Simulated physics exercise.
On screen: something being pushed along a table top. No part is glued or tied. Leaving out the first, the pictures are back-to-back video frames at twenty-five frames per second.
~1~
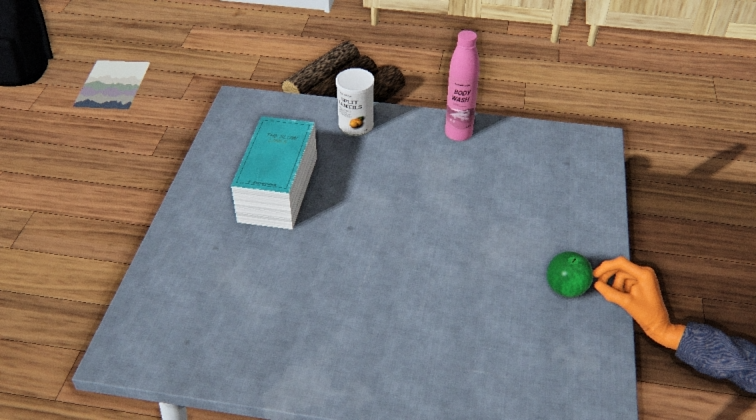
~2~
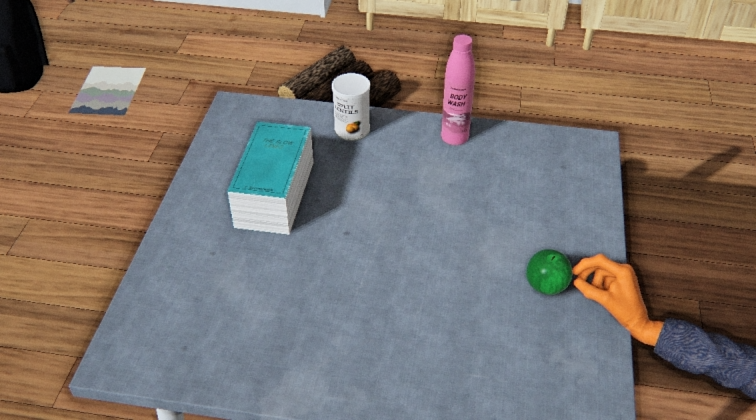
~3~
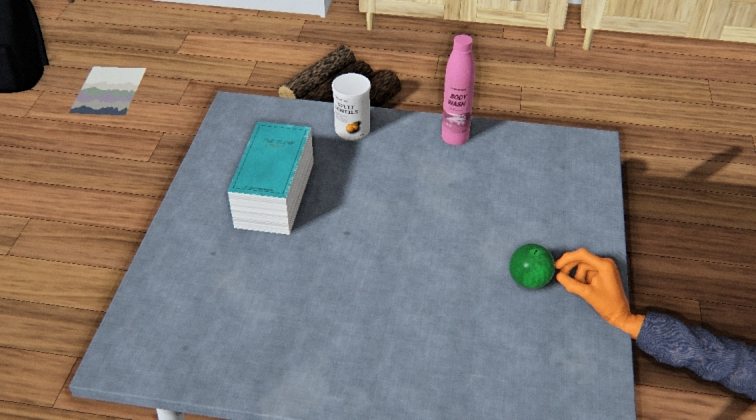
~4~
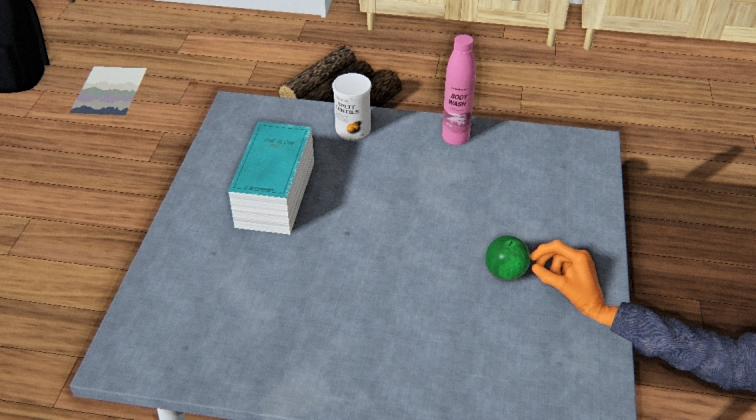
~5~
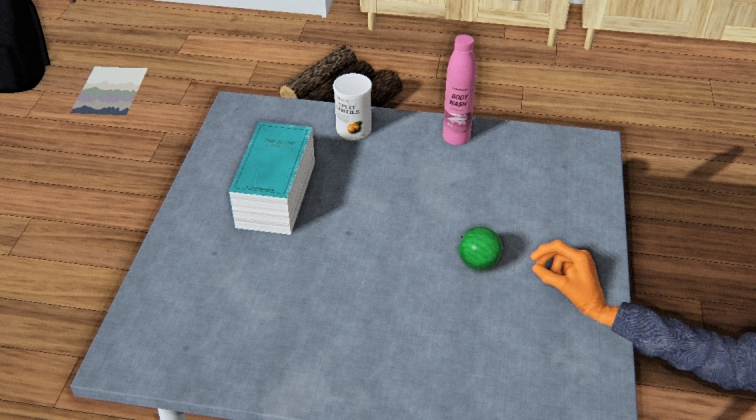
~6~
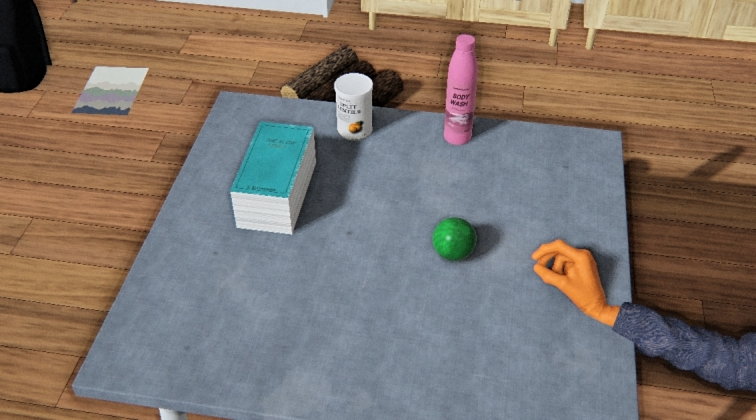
Green ball-like apple being pushed leftward across a grey table top by a hand, then rolling on after the fingers let go.
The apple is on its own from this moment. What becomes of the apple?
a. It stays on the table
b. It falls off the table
a.
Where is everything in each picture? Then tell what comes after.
The first picture shows under the hand; green apple (570, 274).
The second picture shows under the hand; green apple (549, 272).
The third picture shows under the hand; green apple (532, 266).
The fourth picture shows green apple (508, 258).
The fifth picture shows green apple (480, 248) moved about its own width.
The sixth picture shows green apple (455, 239) moved about its own width.
Then, 0.10 s later than the last frame, green apple moved well along near (392, 218).
Then, 0.20 s later than the last frame, green apple moved well along near (335, 199).
Then, 0.30 s later than the last frame, green apple moved well along near (330, 190).
Then, 0.50 s later than the last frame, green apple moved well along near (345, 179).
When it is over, moved from the start, green apple. End places, in pixels of the last picture, green apple near (350, 175).
